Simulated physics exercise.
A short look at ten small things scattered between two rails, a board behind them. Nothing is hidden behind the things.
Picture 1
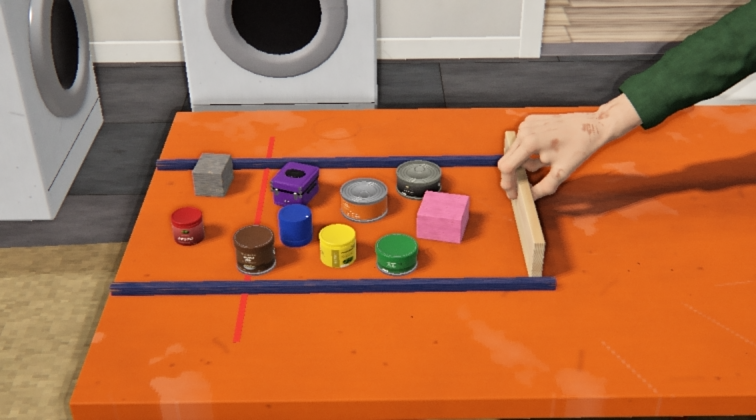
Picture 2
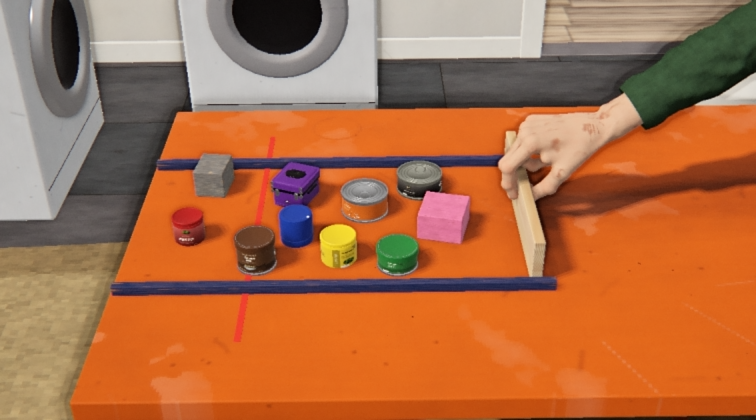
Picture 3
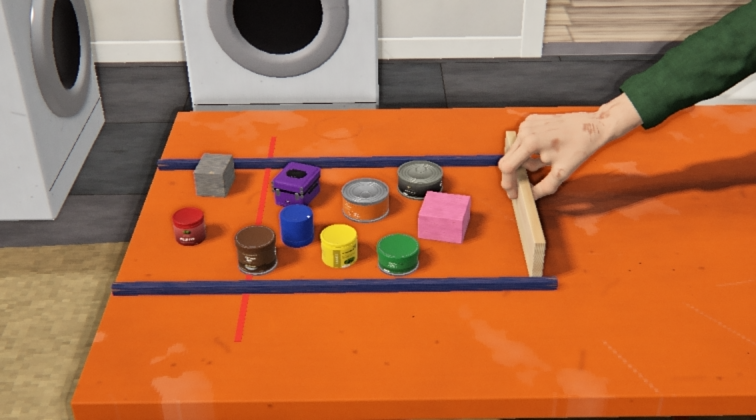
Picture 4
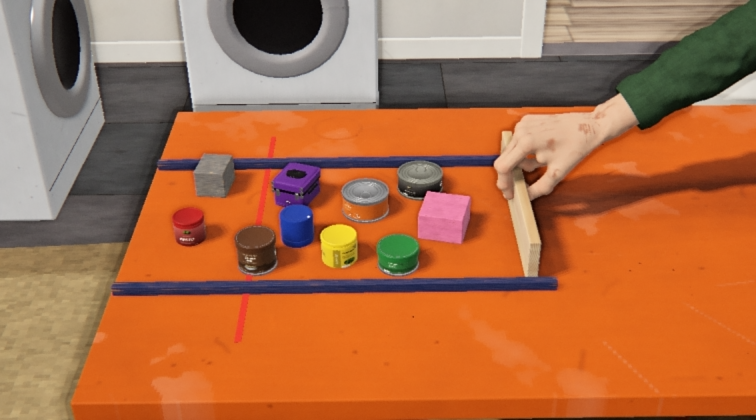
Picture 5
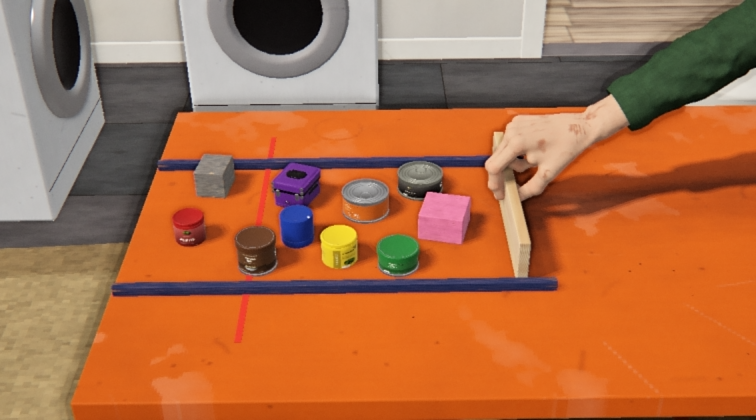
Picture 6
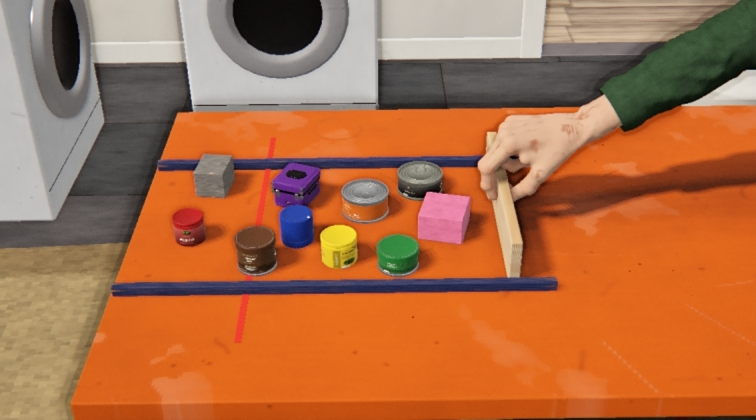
At the start, a hand in a green sleeve holds a wooden board upright at the right of small tins, blocks and a purple case scattered between two dark rails on an orange table. The board stays nearly still, then the hand slides it slightly left, while the objects remain in place.
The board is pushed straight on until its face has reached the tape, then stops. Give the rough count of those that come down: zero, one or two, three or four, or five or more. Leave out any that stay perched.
As it turns out, the number that fall off is zero.
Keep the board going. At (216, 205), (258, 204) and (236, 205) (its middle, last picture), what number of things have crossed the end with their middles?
The counts: 1, 0 and 0.
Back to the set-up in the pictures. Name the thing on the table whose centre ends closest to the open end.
The red tub.
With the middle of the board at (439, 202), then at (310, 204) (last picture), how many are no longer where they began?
First 2, then 8.
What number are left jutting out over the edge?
That would be 0.
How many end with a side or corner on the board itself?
It touches 4.
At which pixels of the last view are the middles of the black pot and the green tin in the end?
Near (243, 176) and (230, 259).
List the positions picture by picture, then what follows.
Red tub (188, 227); grey block (213, 175); brown tin (255, 250); board (522, 201); tape (257, 223), in the first frame.
Grey block (214, 176); green tin (397, 255), in the second frame.
Brown tin (256, 250); orange tin (365, 200), in the third frame.
Red tub (189, 227); pink block (444, 217), in the fourth frame.
Grey block (215, 176); purple case (297, 187), in the fifth frame.
Red tub (189, 228); grey block (215, 176); brown tin (256, 251); board (502, 201); tape (258, 224), in the sixth frame.
Soon after, none off yet; red tub at rest near (189, 228); grey block at rest near (215, 176); brown tin at rest near (256, 251).
After that, none off yet; red tub at rest near (189, 228); grey block at rest near (215, 176); brown tin displaced about its own width near (205, 256).
In the end, the number that fall off is zero.
